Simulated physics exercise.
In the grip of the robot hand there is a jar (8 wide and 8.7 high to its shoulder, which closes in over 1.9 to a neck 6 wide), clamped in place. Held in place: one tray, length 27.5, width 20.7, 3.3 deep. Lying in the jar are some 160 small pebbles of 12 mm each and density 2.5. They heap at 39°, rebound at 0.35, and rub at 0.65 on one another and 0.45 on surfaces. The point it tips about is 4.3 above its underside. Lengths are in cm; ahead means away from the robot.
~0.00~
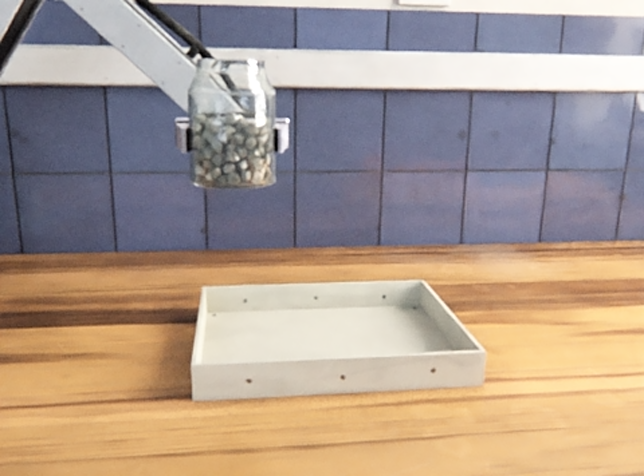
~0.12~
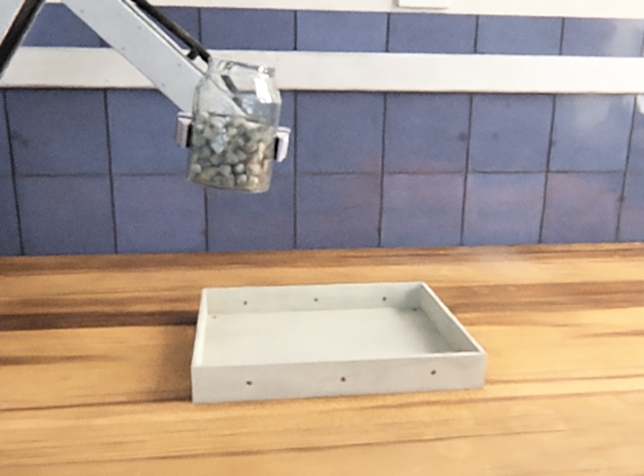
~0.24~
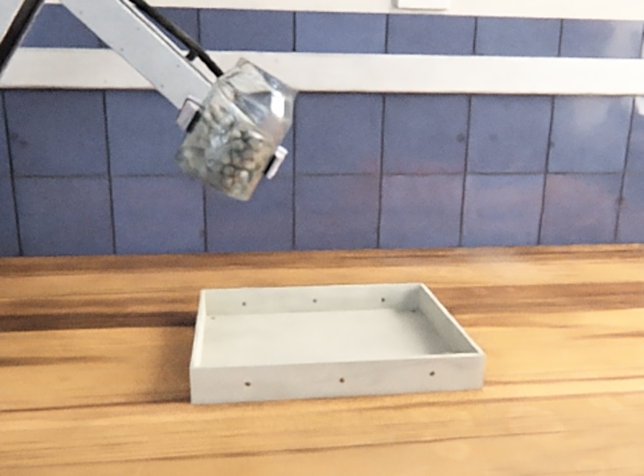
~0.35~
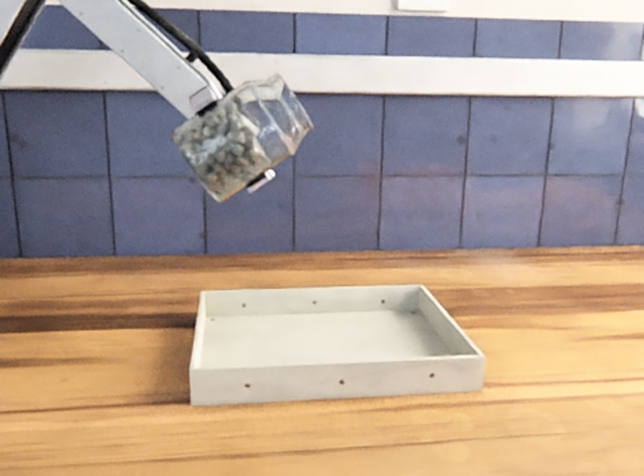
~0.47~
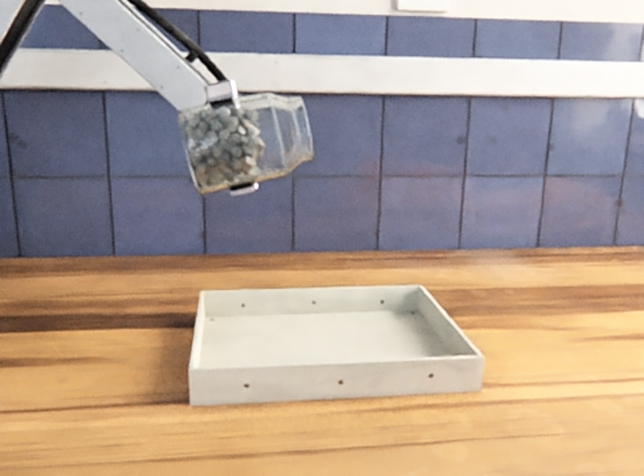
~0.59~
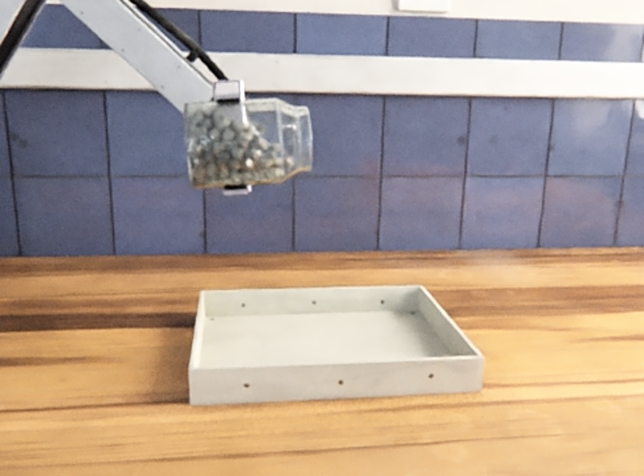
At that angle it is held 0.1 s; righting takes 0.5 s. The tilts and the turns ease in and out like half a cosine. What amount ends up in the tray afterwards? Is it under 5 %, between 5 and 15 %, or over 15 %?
Under 5 %.
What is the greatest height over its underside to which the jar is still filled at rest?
Roughly 9.0 cm up.
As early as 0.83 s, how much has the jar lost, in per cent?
Fraction out of jar by that time: Approx. 0 per cent.
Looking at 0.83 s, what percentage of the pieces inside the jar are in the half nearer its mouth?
40 per cent, roughly.
After 0.83 s, tipped 70°, highest piece 25 above the table; 164 in the jar.
After 1.07 s, tipped 12°, highest piece 28 above the table; 164 in the jar.
After 1.39 s, upright, highest piece 27 above the table; 164 in the jar.
After 2.09 s, upright, highest piece 27 above the table; 164 in the jar.
At rest, 164 in the jar. That is 0 % in the tray.
